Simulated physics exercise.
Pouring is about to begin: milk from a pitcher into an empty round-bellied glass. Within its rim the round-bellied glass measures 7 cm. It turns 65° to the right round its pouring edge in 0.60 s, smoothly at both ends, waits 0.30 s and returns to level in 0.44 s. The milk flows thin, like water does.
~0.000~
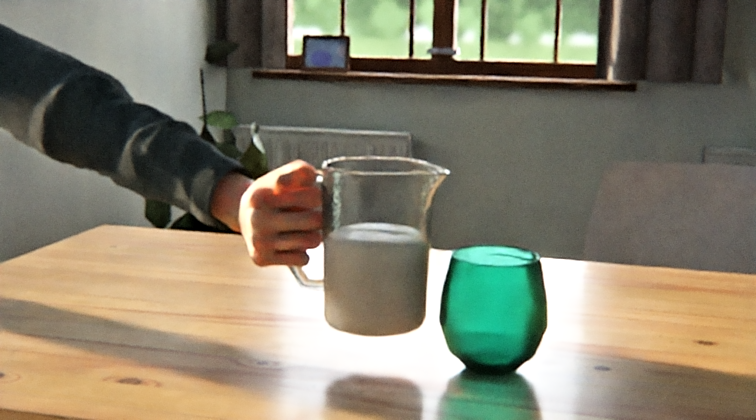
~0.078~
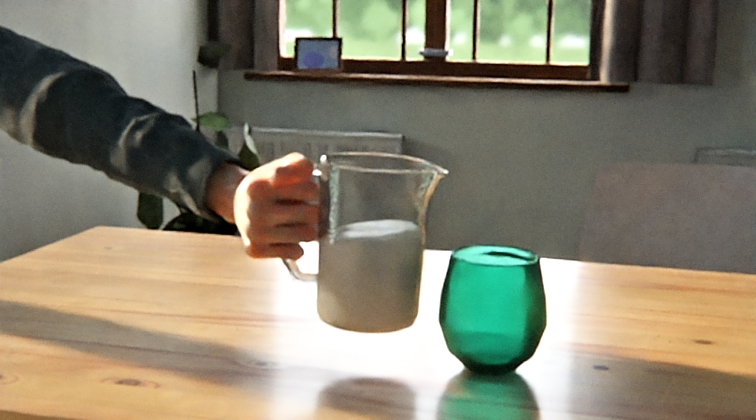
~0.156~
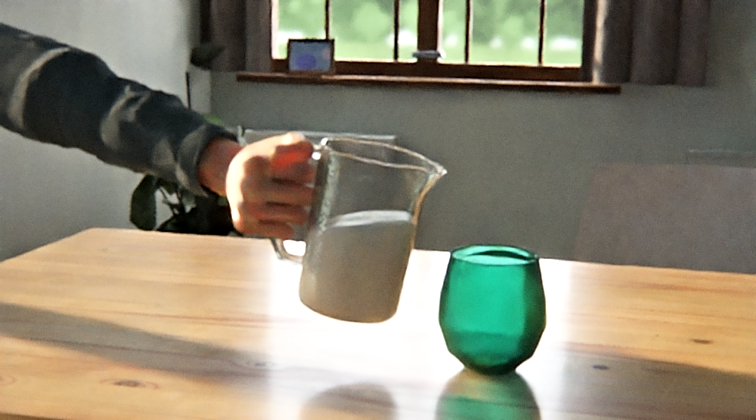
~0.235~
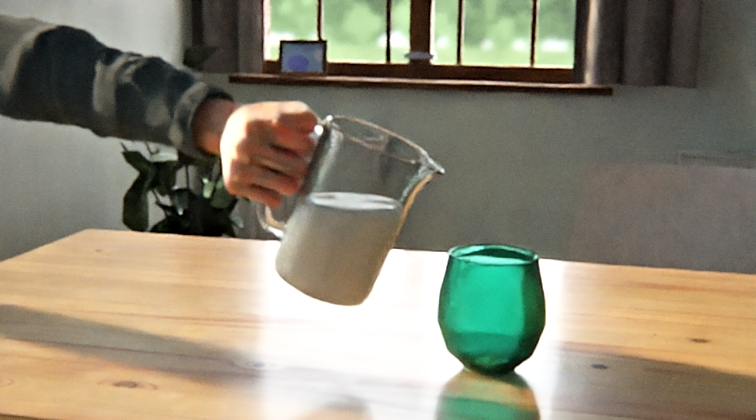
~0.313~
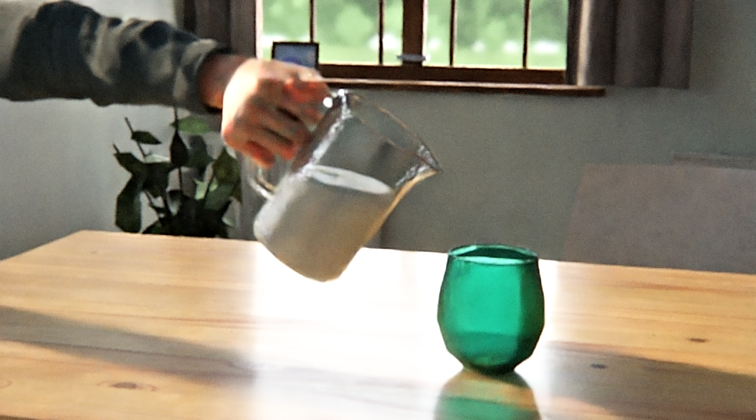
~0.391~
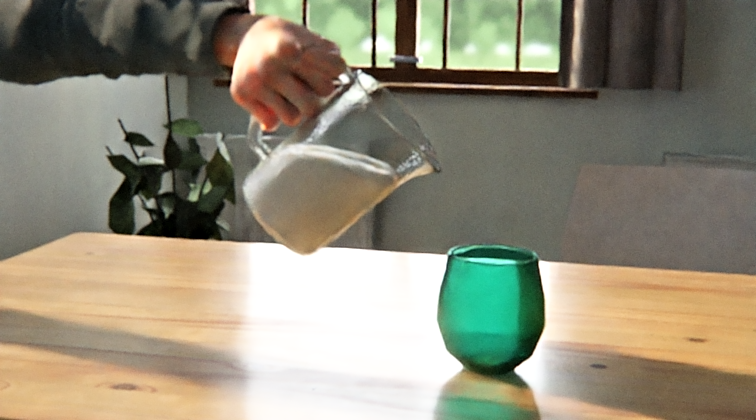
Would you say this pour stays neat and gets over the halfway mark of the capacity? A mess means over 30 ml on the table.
Neat, but under halfway.
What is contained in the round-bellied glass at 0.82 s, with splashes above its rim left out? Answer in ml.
Around 60 ml.
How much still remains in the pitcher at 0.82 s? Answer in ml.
500 ml or so.
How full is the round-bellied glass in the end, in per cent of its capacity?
I'd estimate close to 25 per cent.
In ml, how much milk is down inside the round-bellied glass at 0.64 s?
I'd put it around 0 ml.
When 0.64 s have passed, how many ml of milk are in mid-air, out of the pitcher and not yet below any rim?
35 ml.
Then, 0.64 s in, the tilt is 65° and the round-bellied glass has 0 ml, the pitcher 565 ml, and 0 ml is on the table.
Then, 0.82 s in, the tilt is 65° and the round-bellied glass has 60 ml, the pitcher 495 ml, and 0 ml is on the table.
Then, 1.00 s in, the tilt is 56° and the round-bellied glass has 125 ml, the pitcher 455 ml, and 0 ml is on the table.
Then, 1.21 s in, the tilt is 13° and the round-bellied glass has 150 ml, the pitcher 450 ml, and 0 ml is on the table.
Finally, the round-bellied glass has 150 ml, the pitcher 450 ml, and 0 ml is on the table.
